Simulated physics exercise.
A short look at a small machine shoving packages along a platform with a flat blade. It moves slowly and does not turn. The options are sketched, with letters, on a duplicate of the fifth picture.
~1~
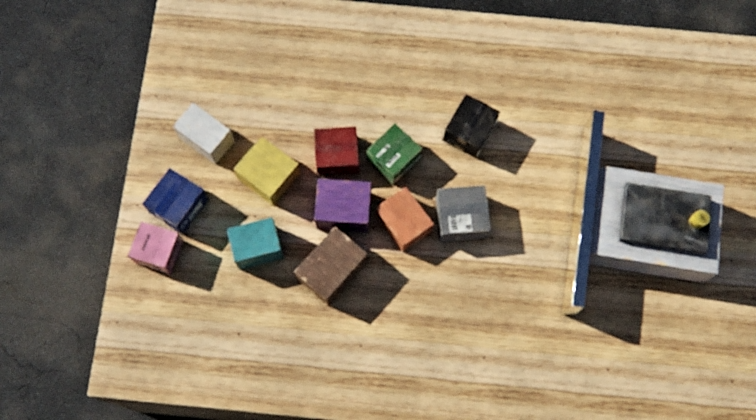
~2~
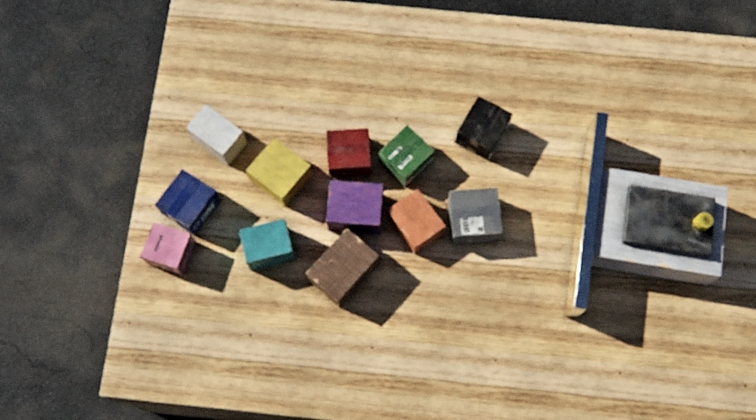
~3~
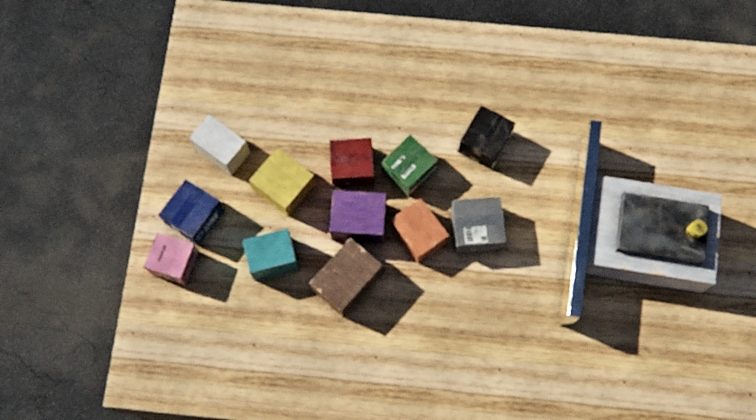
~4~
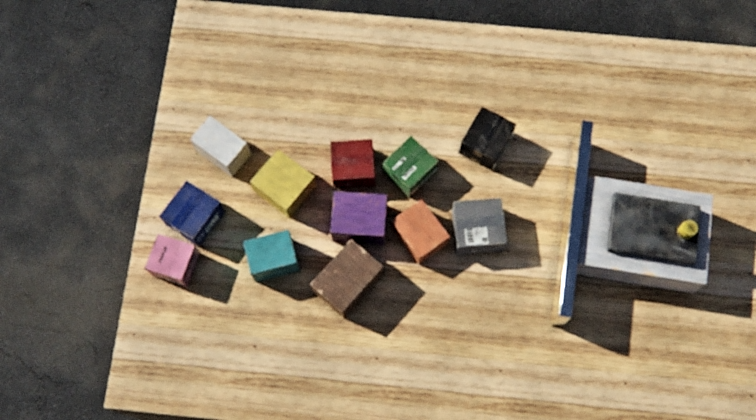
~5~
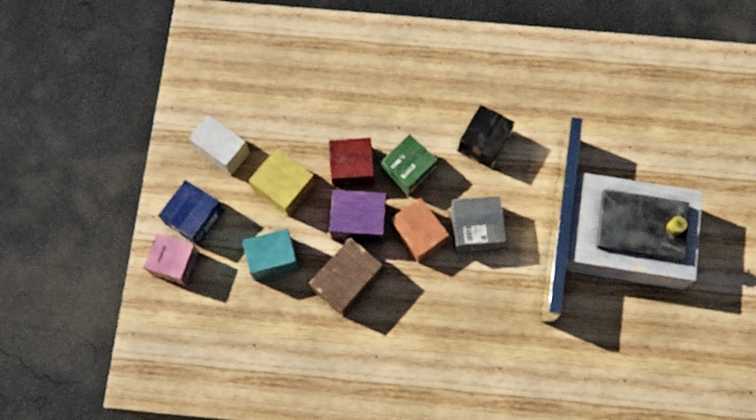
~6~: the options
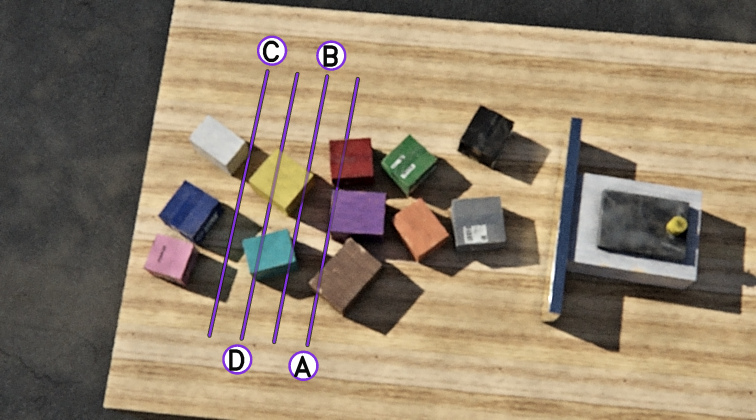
A small machine with a flat blue blade crept slowly left across a wooden platform toward a loose cluster of colourful boxes, which stayed put without being touched.
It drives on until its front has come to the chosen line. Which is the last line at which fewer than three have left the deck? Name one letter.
No third one falls up to D.
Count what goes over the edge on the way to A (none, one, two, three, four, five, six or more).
In all, none.
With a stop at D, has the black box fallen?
No.
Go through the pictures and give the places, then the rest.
In the first frame, white crate (205, 134); turquoise crate (255, 243); purple crate (343, 206).
In the second frame, robot (663, 219); blue parcel (189, 203).
In the third frame, robot (656, 227); orange crate (419, 231).
In the fourth frame, robot (647, 227); red box (353, 163).
In the fifth frame, robot (637, 224); yellow crate (283, 182); black box (486, 137); grey box (478, 225).
On the marked copy, A at (334, 207); B at (302, 204); C at (240, 198); D at (271, 201).
Taking D. A third of the way, robot (528, 214); black box (443, 134); green parcel (404, 165).
Two thirds of the way, robot (422, 205); white crate (182, 135); blue parcel (173, 218).
When it is over, robot (339, 197); blue parcel over the edge; yellow crate (143, 180); one fallen.
As for the rest, A is within the limit but short; B is within the limit but short; C drops five.
